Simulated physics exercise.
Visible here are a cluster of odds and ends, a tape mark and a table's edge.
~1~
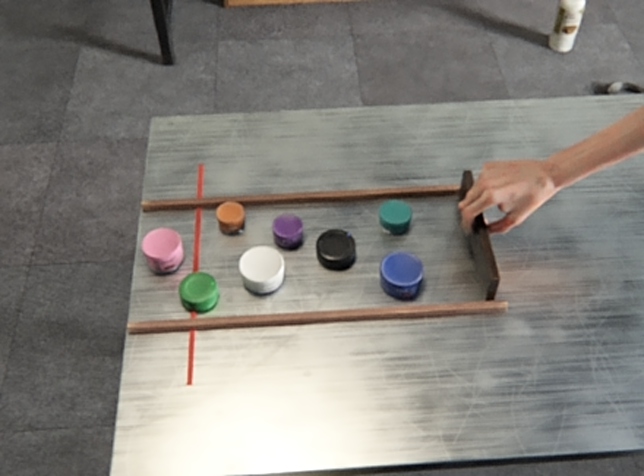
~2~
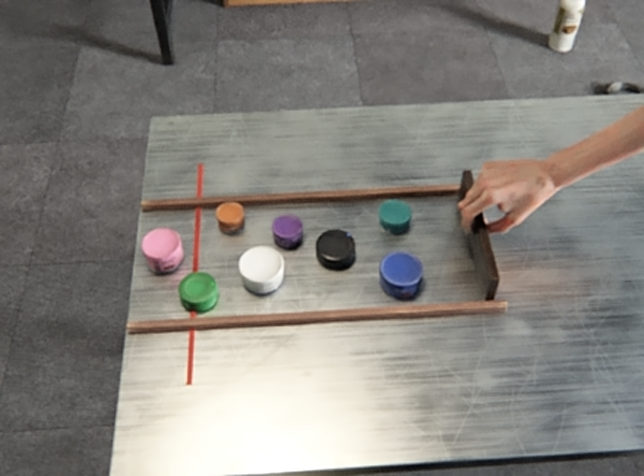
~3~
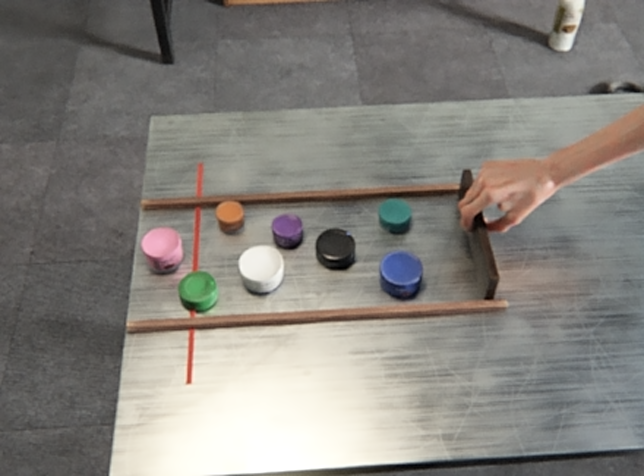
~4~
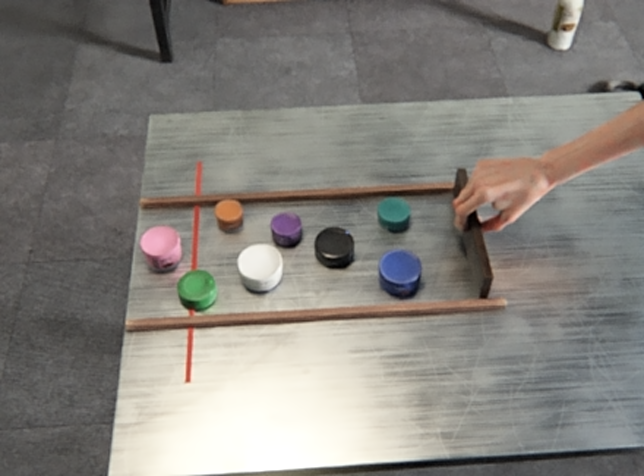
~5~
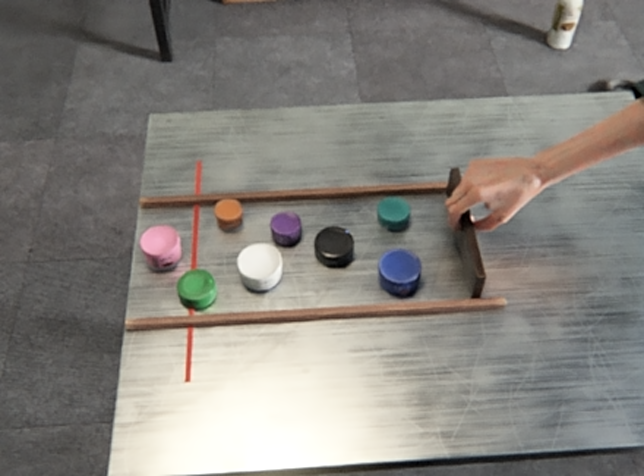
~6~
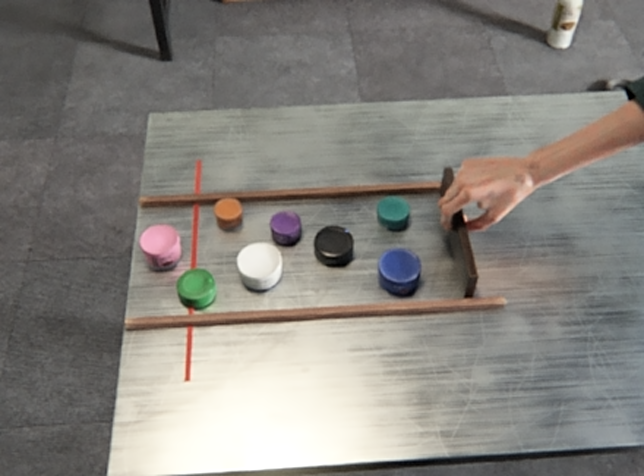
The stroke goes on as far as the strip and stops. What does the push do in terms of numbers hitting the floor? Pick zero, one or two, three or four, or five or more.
It sends one or two to the floor.
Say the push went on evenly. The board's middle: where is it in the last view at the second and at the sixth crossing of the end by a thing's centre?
I'd say close to (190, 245), then close to (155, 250).
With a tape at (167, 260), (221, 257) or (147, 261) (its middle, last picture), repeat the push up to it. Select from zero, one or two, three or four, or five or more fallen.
Tape by tape, the falls would be: Five or more, then none, then at least five.
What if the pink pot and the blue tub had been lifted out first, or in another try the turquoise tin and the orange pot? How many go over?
The number is 0 for the first case and 1 for the second.
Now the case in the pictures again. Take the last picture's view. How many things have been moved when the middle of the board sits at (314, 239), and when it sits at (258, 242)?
Tally: First 5; then 7.
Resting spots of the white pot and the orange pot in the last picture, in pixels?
The white pot comes to rest close to (135, 266), while the orange pot rests close to (154, 211).
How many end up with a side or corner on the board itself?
In total, 3.
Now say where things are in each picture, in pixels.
The first picture shows pink pot (163, 251); green lid (199, 291); orange pot (231, 218); board (478, 234); tape (196, 262).
The second picture shows green lid (198, 292); board (478, 234).
The third picture shows orange pot (230, 218); black lid (335, 249).
The fourth picture shows pink pot (162, 249); turquoise tin (394, 215).
The fifth picture shows green lid (197, 289); purple tub (286, 229).
The sixth picture shows pink pot (161, 247); green lid (196, 288); orange pot (229, 215); board (457, 231); tape (194, 258).
Early on, none off yet; pink pot at rest near (161, 247); green lid at rest near (196, 288); orange pot at rest near (229, 215).
A while later, none off yet; pink pot at rest near (161, 247); green lid moving near (193, 290); orange pot moving near (222, 211).
Finally, the number that fall off is one or two; lost, pink pot.
